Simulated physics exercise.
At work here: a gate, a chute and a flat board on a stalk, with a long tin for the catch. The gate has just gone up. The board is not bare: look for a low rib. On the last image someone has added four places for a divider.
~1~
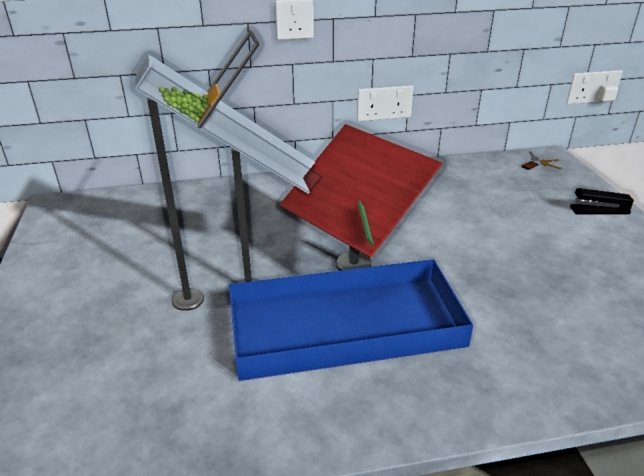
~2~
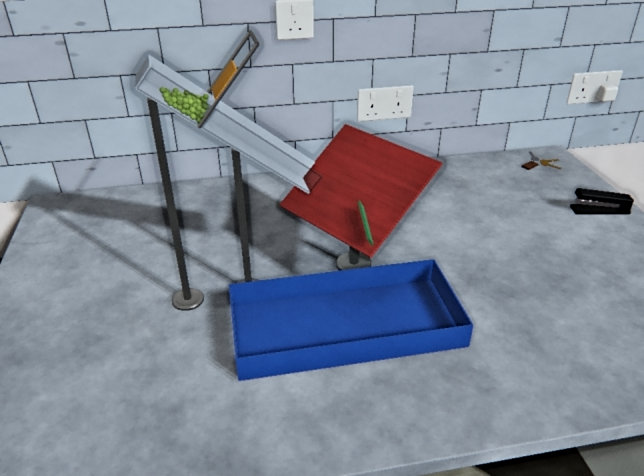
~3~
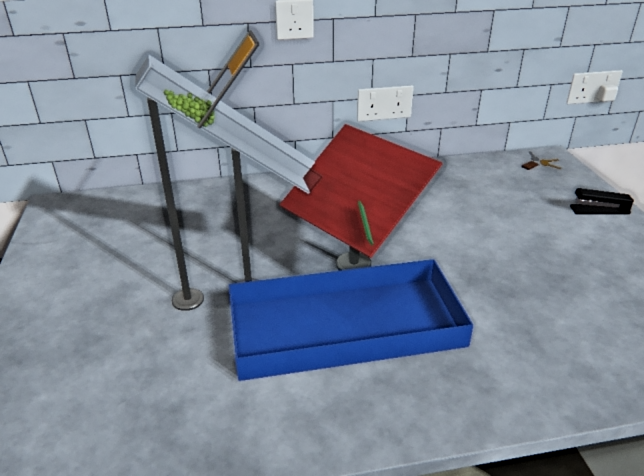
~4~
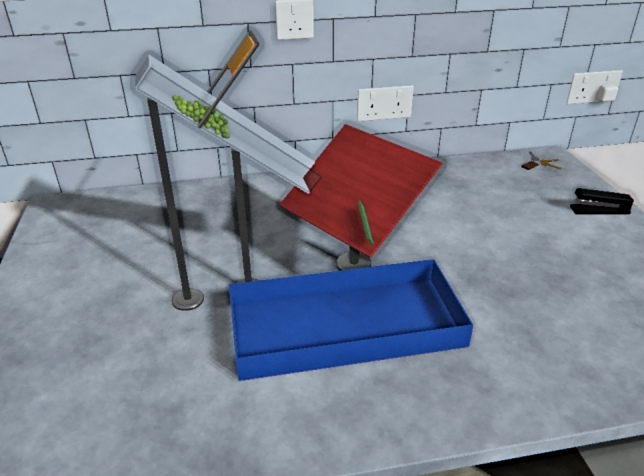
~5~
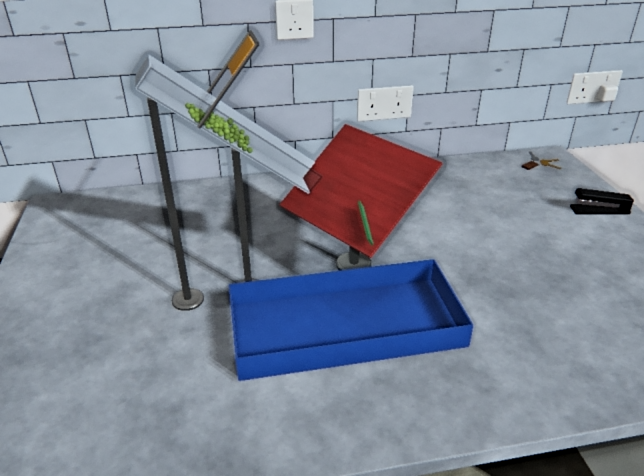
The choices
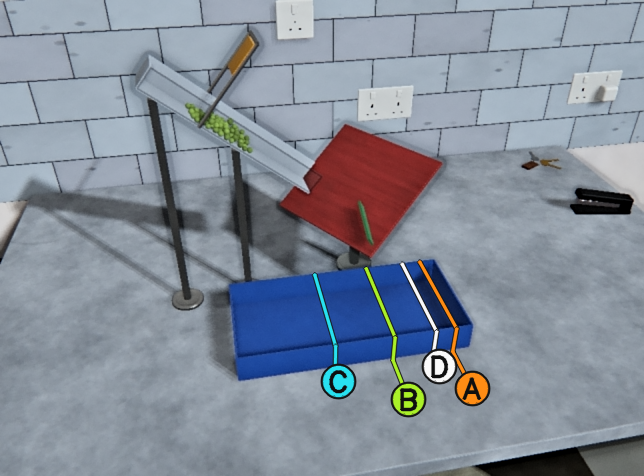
A blue tray sat empty on a gray counter below a tilted red board and a sloping chute, where an orange gate slid up and a clump of green peas began sliding down to the right.
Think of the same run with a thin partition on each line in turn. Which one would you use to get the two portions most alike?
C is best.
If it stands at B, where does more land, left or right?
More lands on the left.
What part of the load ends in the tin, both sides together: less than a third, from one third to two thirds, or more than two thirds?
It is more than two thirds.
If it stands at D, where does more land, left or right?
More lands on the left.
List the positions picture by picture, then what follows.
Load behind the gate at (191, 103), dried peas; lip of the chute at (305, 185), sloping fairly steeply, in the first picture.
Middle of the board at (357, 184), tilted fairly steeply; middle of its low edge at (321, 229); of its high edge at (390, 142), in the second picture.
Front corners of the tin at (237, 359) and (473, 325), empty; front of the load at (211, 121), in the third picture.
Middle of the load at (203, 113); its front at (227, 136), about a quarter of the way to the lip; rib from (359, 201) to (368, 239), in the fourth picture.
Middle of the load at (221, 123); its front at (250, 150), about half of the way to the lip, in the fifth picture.
On the marked copy, line A crosses the front rim at (456, 327); line B crosses the front rim at (394, 336); line C crosses the front rim at (335, 345); line D crosses the front rim at (436, 330).
Choosing A, of what is caught, all on the left of the divider, none on the right.
Choosing B, of what is caught, all on the left of the divider, none on the right.
Choosing C, of what is caught, about a third on the left of the divider, about two thirds on the right.
Choosing D, of what is caught, all on the left of the divider, none on the right.
